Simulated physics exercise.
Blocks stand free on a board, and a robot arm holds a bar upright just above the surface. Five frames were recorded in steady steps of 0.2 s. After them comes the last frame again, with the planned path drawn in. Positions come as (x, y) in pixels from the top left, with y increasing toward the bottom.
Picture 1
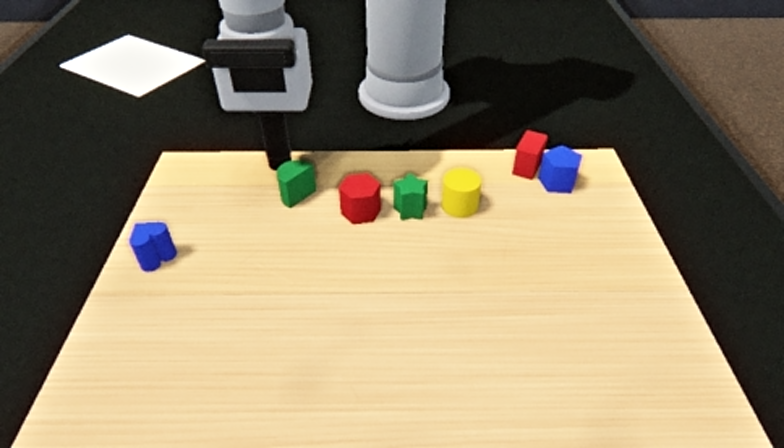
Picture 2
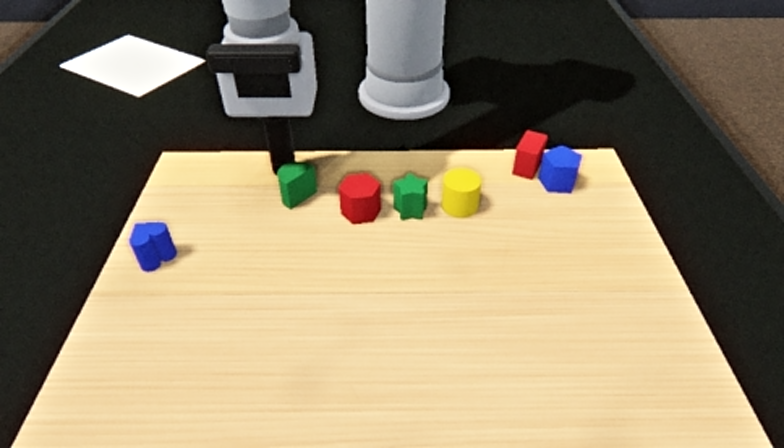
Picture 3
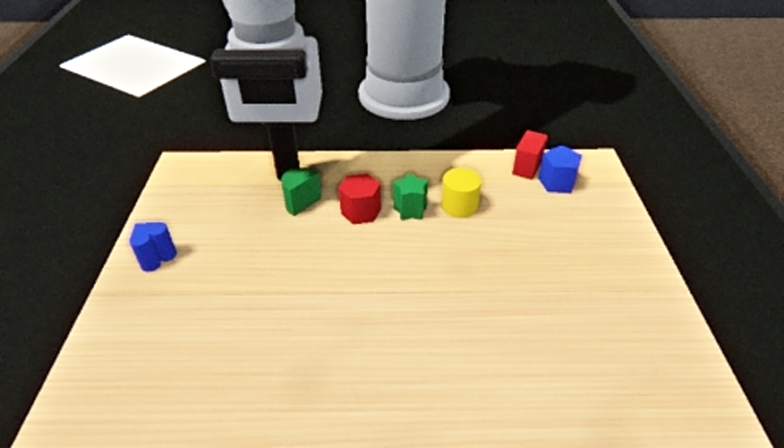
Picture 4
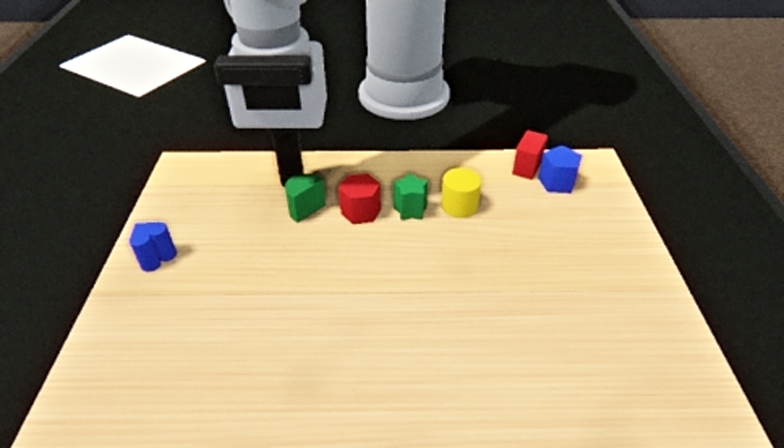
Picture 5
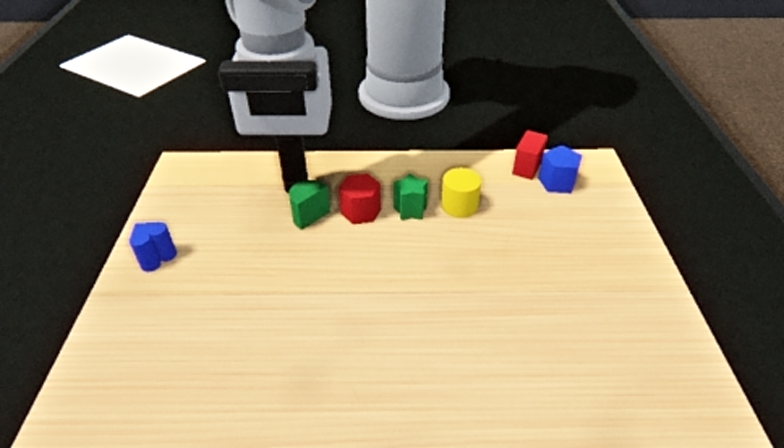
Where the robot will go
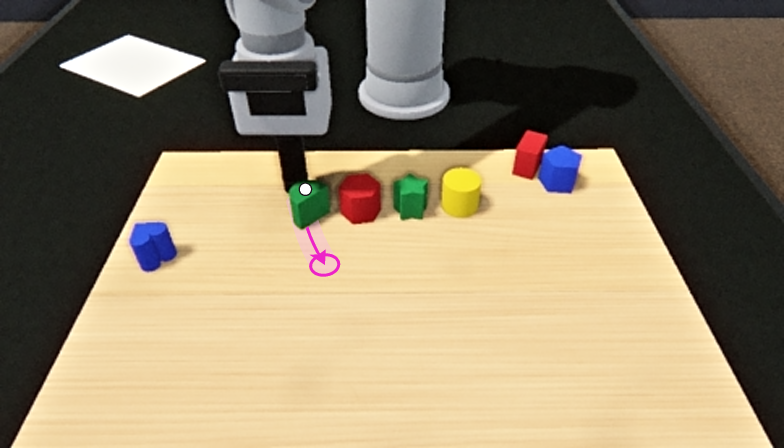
Robot arm sliding a green block slightly down and right toward a red hexagonal block, while the other coloured blocks stay still.
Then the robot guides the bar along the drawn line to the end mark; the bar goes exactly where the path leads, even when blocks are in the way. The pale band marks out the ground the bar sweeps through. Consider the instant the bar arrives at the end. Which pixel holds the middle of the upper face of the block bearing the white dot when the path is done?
Somewhere near (351, 247).
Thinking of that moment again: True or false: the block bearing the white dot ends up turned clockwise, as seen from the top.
False
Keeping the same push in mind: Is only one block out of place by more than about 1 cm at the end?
Yes, that is how it ends up.
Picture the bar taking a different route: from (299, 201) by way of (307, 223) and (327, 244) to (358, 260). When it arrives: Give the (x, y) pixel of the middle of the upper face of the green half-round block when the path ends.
The centre of its top will be at (359, 255).
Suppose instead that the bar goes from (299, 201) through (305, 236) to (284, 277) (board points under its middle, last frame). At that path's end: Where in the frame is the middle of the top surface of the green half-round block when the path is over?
In the picture, that point is around (327, 223).
The line goes from (299, 201) through (305, 221) and (313, 242) to (325, 265); the dot is on the green half-round block.
The first path, step by step. One third of the way, bar (303, 209); green half-round block (316, 209), turned 15° anticlockwise.
Two thirds of the way, bar (311, 231); green half-round block (331, 229), turned 40° anticlockwise.
At the end, bar (323, 253); green half-round block (351, 247), turned 70° anticlockwise; red hexagonal block unmoved.
